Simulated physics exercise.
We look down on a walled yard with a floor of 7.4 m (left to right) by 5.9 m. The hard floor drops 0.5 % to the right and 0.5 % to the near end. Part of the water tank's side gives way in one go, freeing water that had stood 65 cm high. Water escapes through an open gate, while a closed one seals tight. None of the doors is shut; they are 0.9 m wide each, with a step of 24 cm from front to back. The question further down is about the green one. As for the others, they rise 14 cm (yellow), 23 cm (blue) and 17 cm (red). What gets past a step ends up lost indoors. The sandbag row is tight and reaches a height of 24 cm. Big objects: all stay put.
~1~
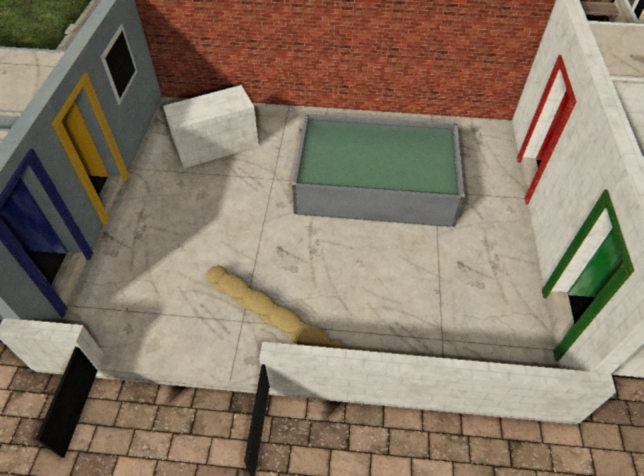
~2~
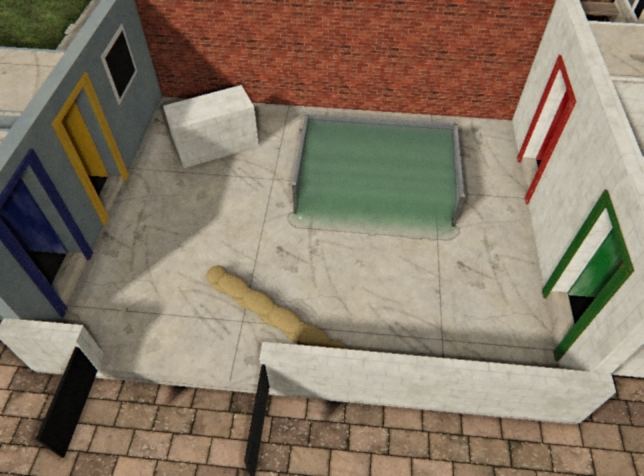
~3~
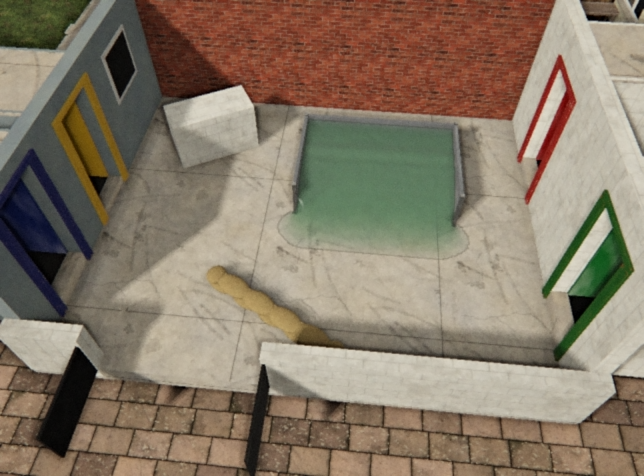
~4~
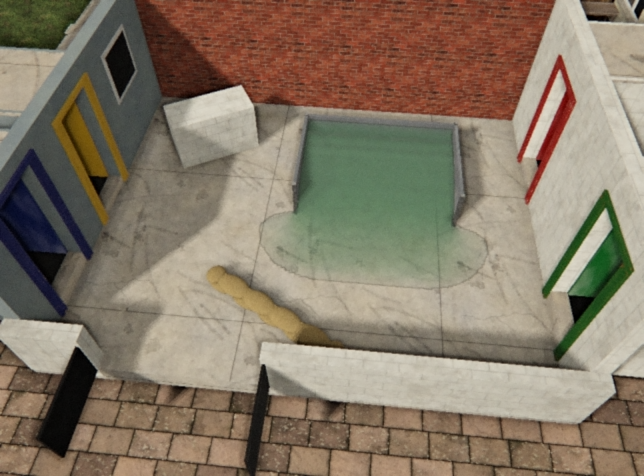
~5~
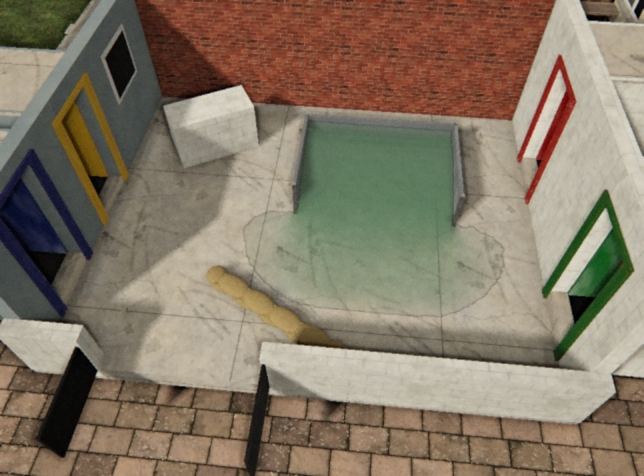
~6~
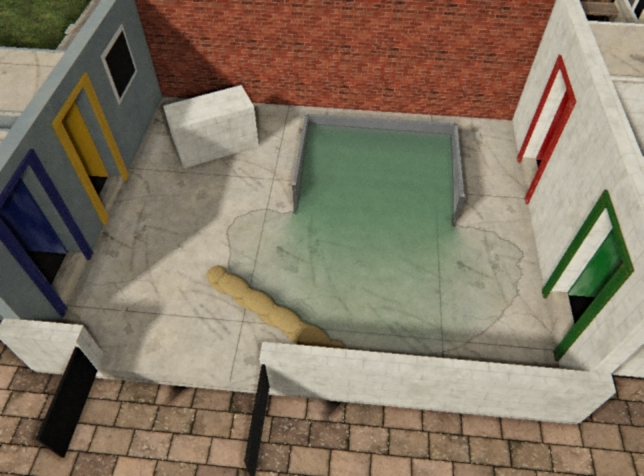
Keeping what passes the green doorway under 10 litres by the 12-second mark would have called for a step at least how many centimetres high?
It would have called for about 28 cm.
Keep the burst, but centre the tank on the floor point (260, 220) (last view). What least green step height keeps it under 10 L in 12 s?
Some 27 cm.
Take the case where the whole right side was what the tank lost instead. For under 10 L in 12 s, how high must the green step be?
Close to 10.5 cm at the least.
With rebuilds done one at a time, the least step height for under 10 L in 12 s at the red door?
The red door needs around 10.5 cm.
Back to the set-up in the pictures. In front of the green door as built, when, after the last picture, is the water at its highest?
About 2.0 seconds.
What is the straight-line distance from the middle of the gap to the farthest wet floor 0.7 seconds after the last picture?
4.0 m.
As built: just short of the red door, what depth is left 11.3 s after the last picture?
Lab note: Depth approx. 8.0 cm.
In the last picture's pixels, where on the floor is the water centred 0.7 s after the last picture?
I'd say around (378, 239).
Then, 0.7 s after the last picture water covers 35 % of the floor, deepest (48 cm) near (369, 378); 4 cm at the green door, 0 litres in over its 24 cm step.
Then, 2.3 s after the last picture water covers 50 % of the floor, deepest (42 cm) near (551, 396); 30 cm at the green door, 10 litres in over its 24 cm step.
Then, 11.3 s after the last picture water covers 95 % of the floor, deepest (12 cm) near (190, 137); 9 cm at the green door, 27 litres in over its 24 cm step.
At the green door as built, the water peaked near 30 cm, 2.1 s after the last picture.
Run again over the same 12 s with other heights there, 22 litres in over 25 cm, 2 litres over 33.5 cm. The limit of 10 litres is kept from about 28 cm up.
